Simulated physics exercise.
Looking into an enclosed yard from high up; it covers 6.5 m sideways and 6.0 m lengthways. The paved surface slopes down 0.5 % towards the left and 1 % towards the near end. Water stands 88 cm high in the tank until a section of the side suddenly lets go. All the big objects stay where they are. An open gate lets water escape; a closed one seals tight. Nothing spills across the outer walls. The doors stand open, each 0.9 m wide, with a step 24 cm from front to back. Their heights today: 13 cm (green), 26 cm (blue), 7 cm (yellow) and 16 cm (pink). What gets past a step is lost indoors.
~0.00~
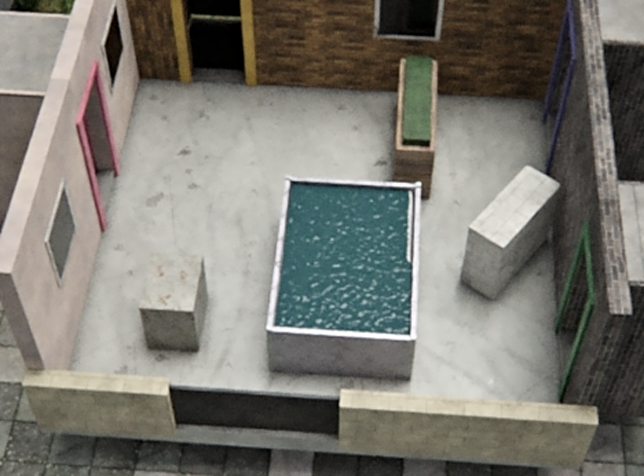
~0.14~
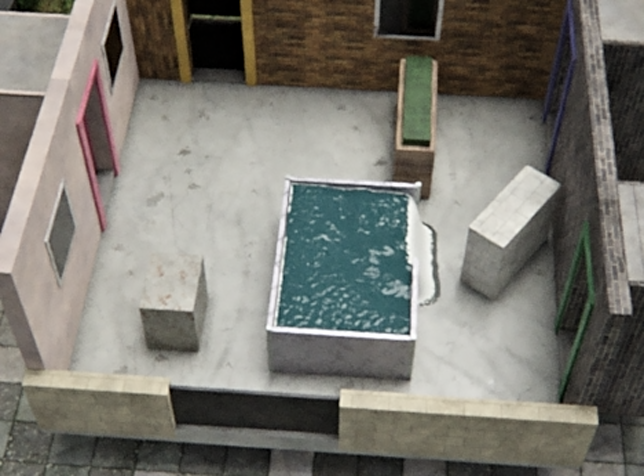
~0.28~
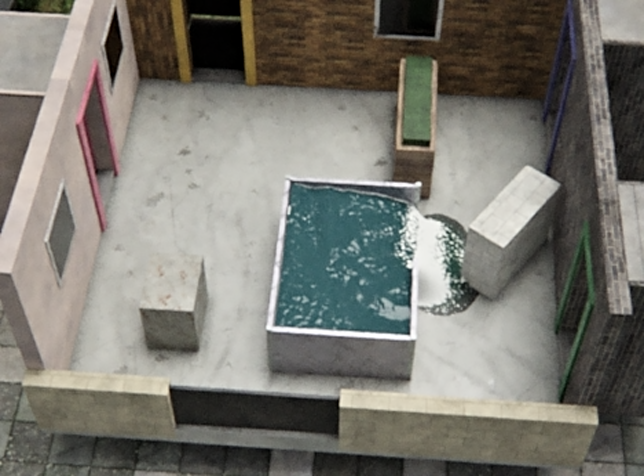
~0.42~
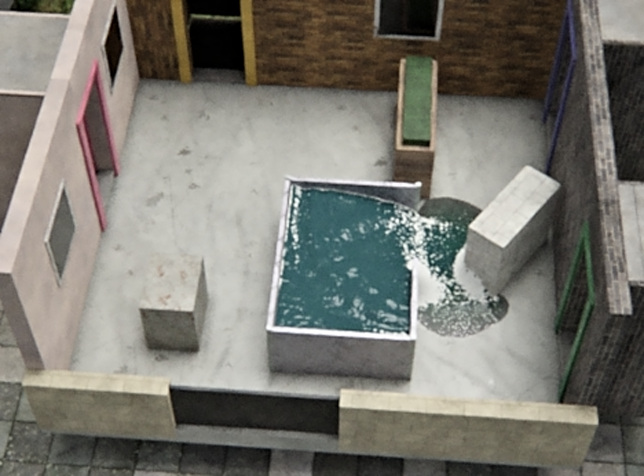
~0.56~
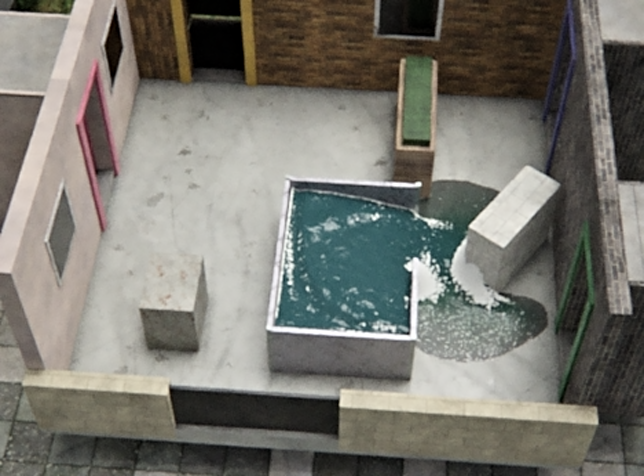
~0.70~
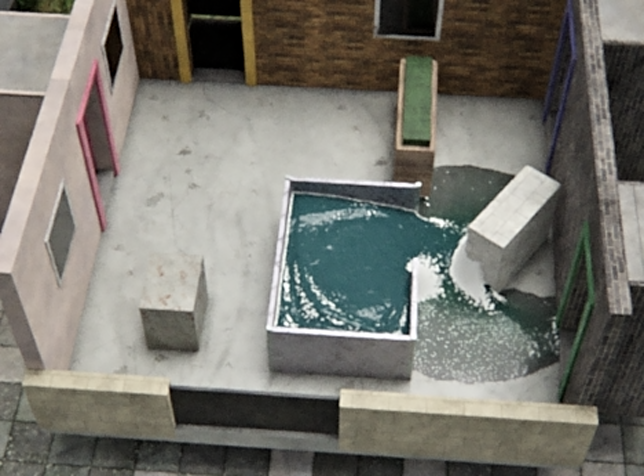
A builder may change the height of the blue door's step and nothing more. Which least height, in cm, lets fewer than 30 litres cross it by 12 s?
At least 27 cm or so.
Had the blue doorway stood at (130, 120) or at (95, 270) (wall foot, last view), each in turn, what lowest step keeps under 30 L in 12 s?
About 9.0 and 11.0 cm.
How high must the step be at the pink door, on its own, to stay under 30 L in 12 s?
About 7.5 cm at pink.
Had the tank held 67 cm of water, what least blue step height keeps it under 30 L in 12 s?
Some 20 cm.
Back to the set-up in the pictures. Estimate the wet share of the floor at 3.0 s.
Some 45 per cent of it.
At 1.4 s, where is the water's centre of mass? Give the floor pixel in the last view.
Around (404, 274).
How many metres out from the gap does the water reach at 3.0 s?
Some 4.6 m out.
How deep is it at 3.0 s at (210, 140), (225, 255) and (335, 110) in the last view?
Roughly 0, 0 and 5 cm, in turn.
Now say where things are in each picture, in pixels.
Still water, 88 cm deep, in the tank at (347, 257); the blue door at (558, 98) is dry, in the first frame.
Water pours out at (412, 249) and has run 0.3 m, to (434, 294); about 10 cm deep outside, 88 cm at the back, in the second frame.
Water pours out at (412, 252) and has run 0.9 m, to (473, 289); about 15 cm deep outside, 88 cm at the back, in the third frame.
The front is at (500, 312), 1.2 m from the gap at (412, 253); 2.0 m2 of floor is wet, 83 cm left at the back, in the fourth frame.
The gap is at (412, 253), the front 1.8 m out at (540, 326); the back of the tank holds 76 cm, in the fifth frame.
The gap is at (412, 253), the front 2.1 m out at (559, 353); the back of the tank holds 75 cm; the blue door at (558, 98), 3.2 m from the gap, is still 0.9 m from the nearest water, in the sixth frame.
After 1.4 s water covers 25 % of the floor, deepest (62 cm) near (464, 271); 24 cm at the blue door, 0 litres in over its 26 cm step.
After 3.0 s water covers 45 % of the floor, deepest (38 cm) near (510, 108); 33 cm at the blue door, 22 litres in over its 26 cm step.
After 12.0 s water covers 95 % of the floor, deepest (21 cm) near (138, 88); 9 cm at the blue door, 41 litres in over its 26 cm step.
At the blue door as built, the water arrived by 1.1 s and peaked near 34 cm at 2.6 s.
Run again over the same 12 s with other heights there, 69 litres in over 23.5 cm, 12 litres over 32 cm. The limit of 30 litres is kept from about 27 cm up.
